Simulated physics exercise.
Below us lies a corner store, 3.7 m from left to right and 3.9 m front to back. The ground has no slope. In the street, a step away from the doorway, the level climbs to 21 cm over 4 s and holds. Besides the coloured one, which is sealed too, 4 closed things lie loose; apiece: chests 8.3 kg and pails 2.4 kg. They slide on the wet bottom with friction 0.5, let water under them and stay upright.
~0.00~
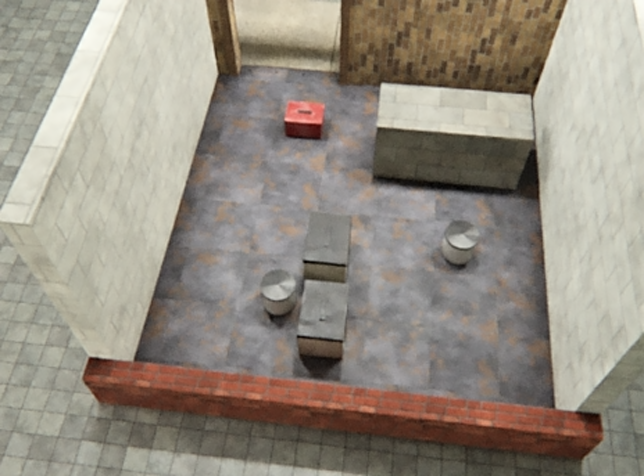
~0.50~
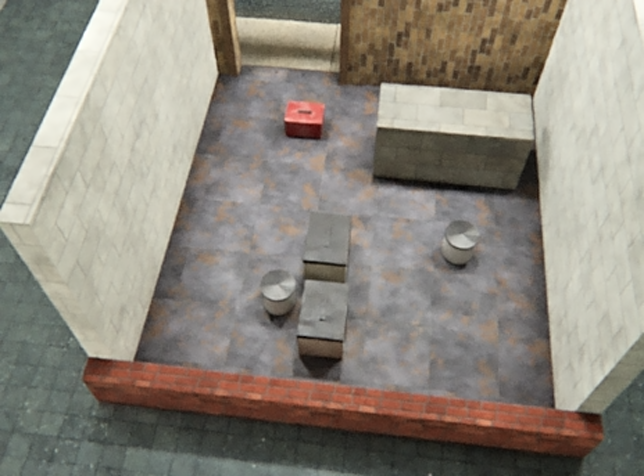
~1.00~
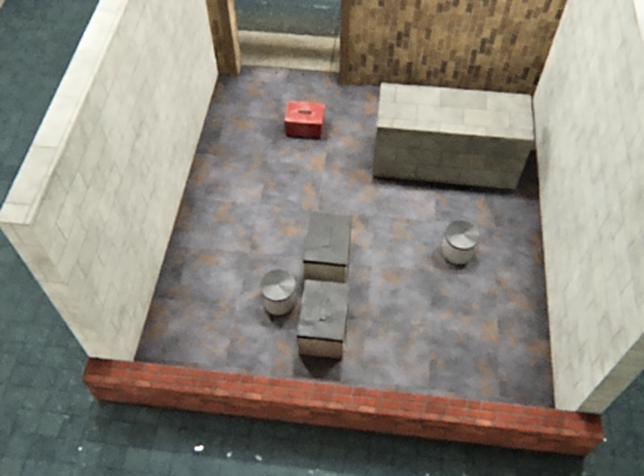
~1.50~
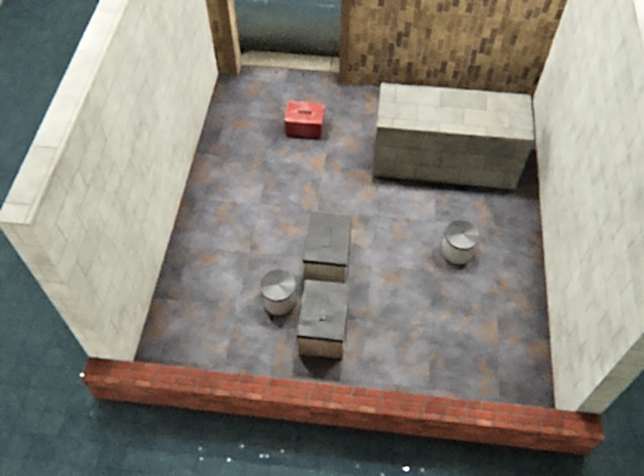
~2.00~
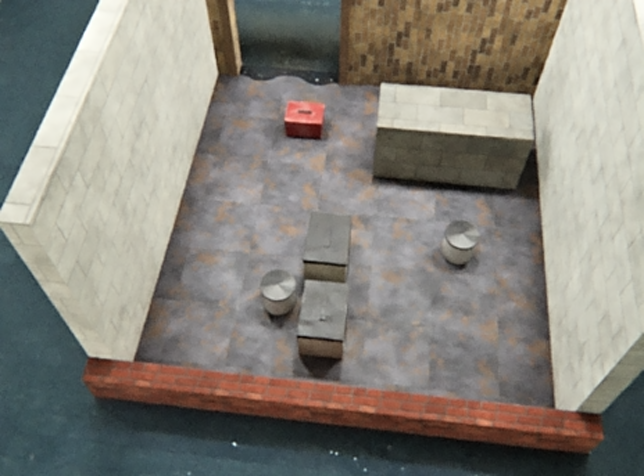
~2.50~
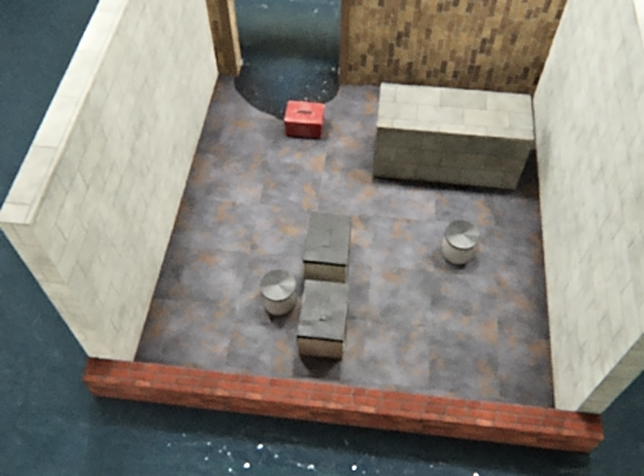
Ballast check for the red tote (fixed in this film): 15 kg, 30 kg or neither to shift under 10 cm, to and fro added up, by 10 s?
For it, only the higher weight holds it.
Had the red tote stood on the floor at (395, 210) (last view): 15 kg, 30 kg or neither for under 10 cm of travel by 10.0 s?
The smaller is enough.
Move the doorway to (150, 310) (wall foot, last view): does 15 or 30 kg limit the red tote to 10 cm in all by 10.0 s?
Then the smaller load will do.
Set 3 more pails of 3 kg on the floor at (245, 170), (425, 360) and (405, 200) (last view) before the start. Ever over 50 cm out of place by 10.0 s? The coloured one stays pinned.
In turn: Over, past it, under.
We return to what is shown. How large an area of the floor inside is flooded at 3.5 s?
Some 2.5 m2.
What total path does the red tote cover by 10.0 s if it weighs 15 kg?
Some 120 cm in all.
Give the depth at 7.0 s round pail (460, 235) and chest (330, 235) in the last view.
Roughly 0 and 4 cm.
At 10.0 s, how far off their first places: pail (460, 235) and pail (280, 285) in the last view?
In that order: 80 cm, 250 cm.
After 3.5 s the red tote would be 1 cm from its start with 15 kg and 0 cm from its start with 30 kg; 6 cm of water round it then.
After 4.5 s the red tote would be 30 cm from its start with 15 kg and 0 cm from its start with 30 kg; 8 cm of water round it then.
After 7.0 s the red tote would be 92 cm from its start with 15 kg and 0 cm from its start with 30 kg; 8 cm of water round it then.
After 10.0 s the red tote would be 118 cm from its start with 15 kg and 0 cm from its start with 30 kg; 9 cm of water round it then.
